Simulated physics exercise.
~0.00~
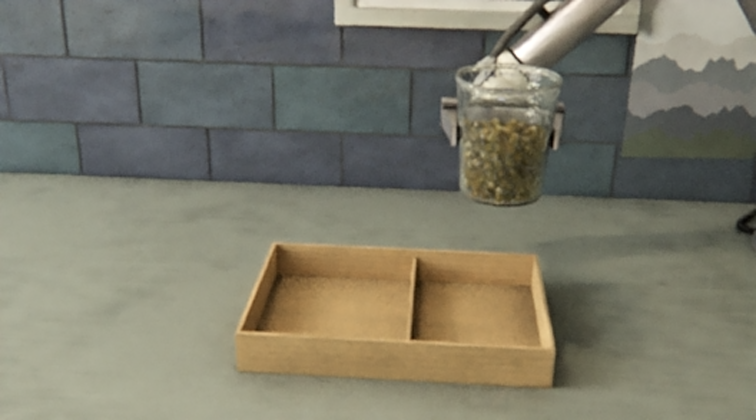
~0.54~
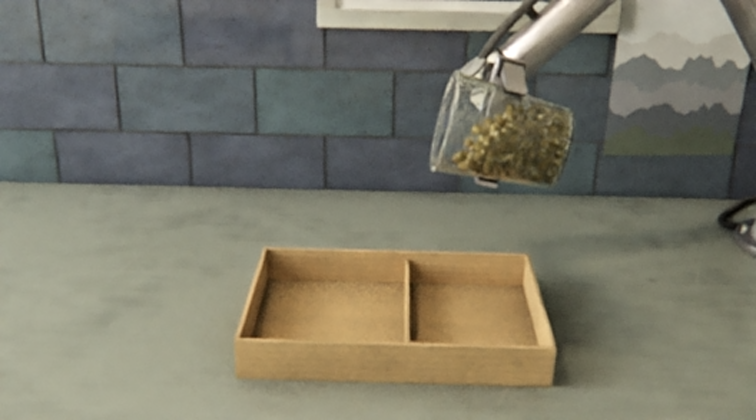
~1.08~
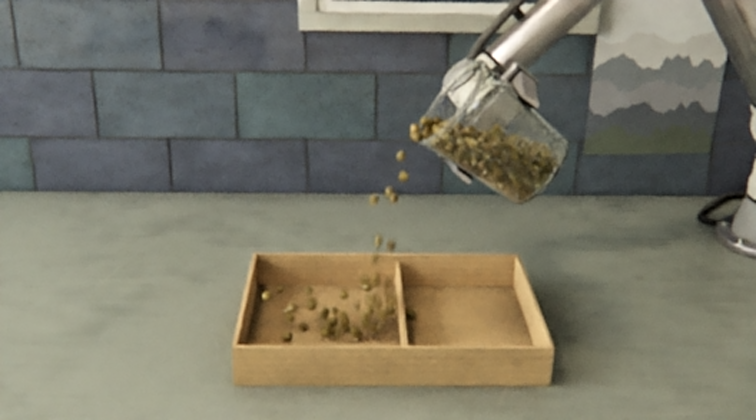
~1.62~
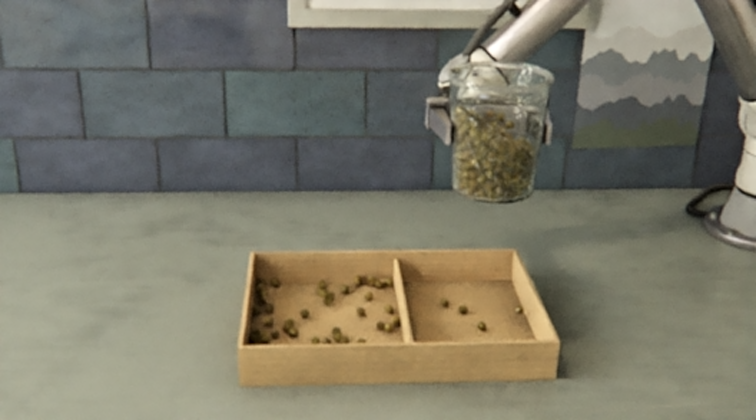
A robotic arm reaching in from the upper right holds a clear cup of small greenish-brown beads above a grey-green table, seen from the front and slightly above. Below sits a shallow wooden tray split by a cross wall, with a blue tiled wall and a mountain print behind. The arm tips the cup onto its side, mouth to the left, and beads spill in a thin stream into the tray's left part, scattering. It then turns the cup upright again. Most beads remain in the cup, while dozens lie in the left part and just four in the right.
